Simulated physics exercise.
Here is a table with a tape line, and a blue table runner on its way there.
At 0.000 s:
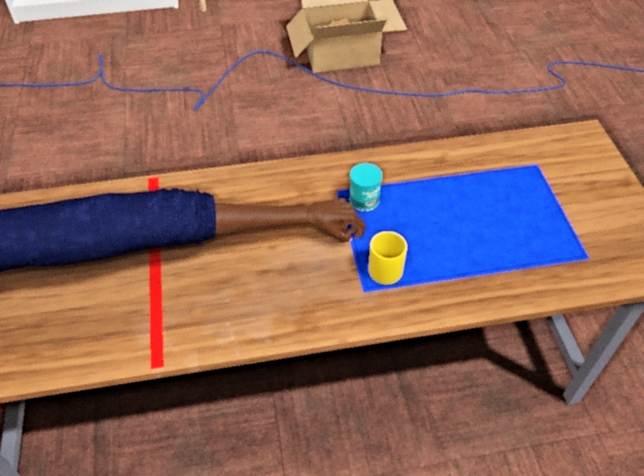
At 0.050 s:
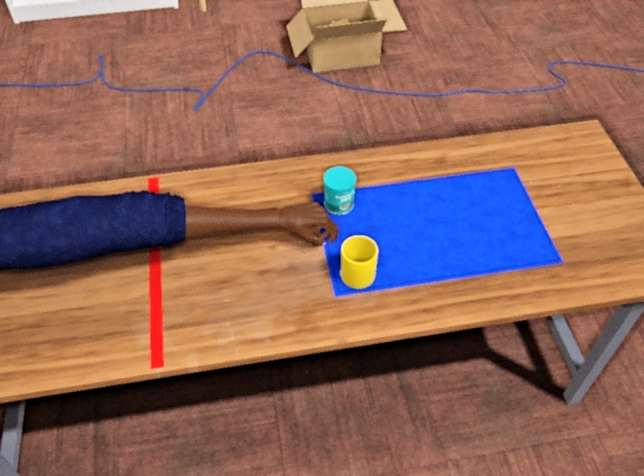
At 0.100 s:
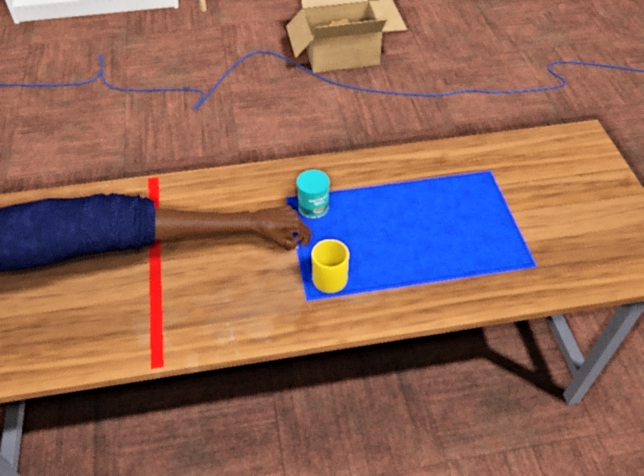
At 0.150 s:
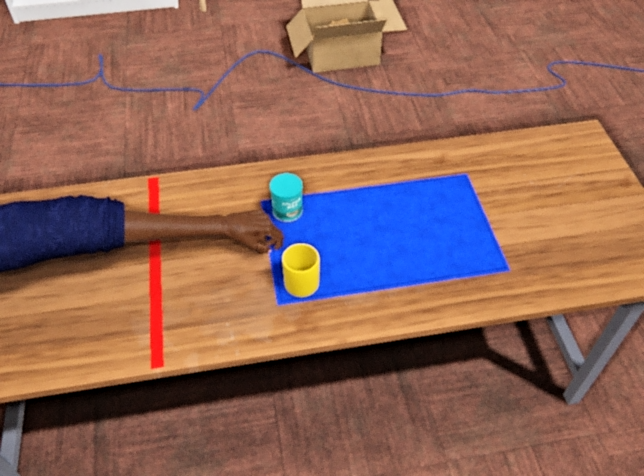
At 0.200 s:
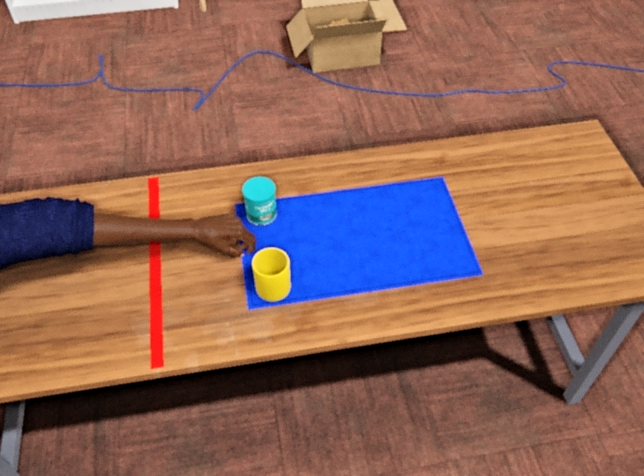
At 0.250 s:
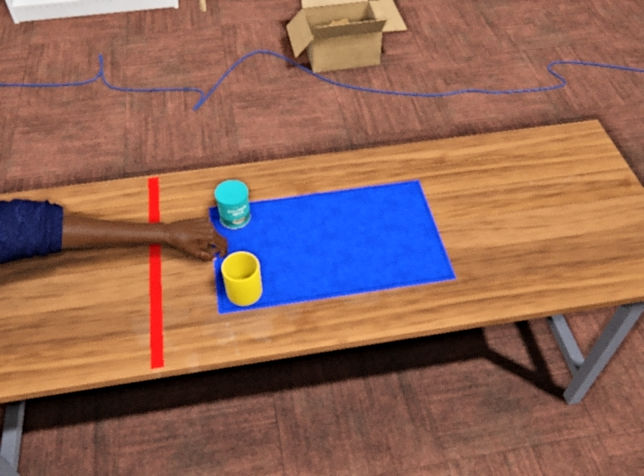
Blue table runner sliding left across a wooden table toward a red tape line, pulled by a hand, carrying a yellow mug and turquoise tin.
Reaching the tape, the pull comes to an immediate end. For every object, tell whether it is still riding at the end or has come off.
Yellow mug - come off, turquoise tin - come off.
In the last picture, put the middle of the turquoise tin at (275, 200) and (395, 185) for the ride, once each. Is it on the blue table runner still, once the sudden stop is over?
In the first try the item goes over the edge, and in the second it rides out the stop.
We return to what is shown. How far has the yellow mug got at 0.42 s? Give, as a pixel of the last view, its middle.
At that time it sits close to pixel (147, 294).
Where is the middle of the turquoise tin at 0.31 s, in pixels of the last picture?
I'd put it at roughly (201, 209) in the last view.
After 0.31 s, hem short of the tape; yellow mug on the cloth near (207, 285); turquoise tin on the cloth near (201, 209).
After 0.42 s, hem at the tape; yellow mug ahead of the hem near (147, 294); turquoise tin ahead of the hem near (146, 217).
At rest, hem at the tape; yellow mug ahead of the hem near (63, 307); turquoise tin ahead of the hem near (69, 228). The yellow mug slides clear of the cloth and the turquoise tin leaves the cloth.
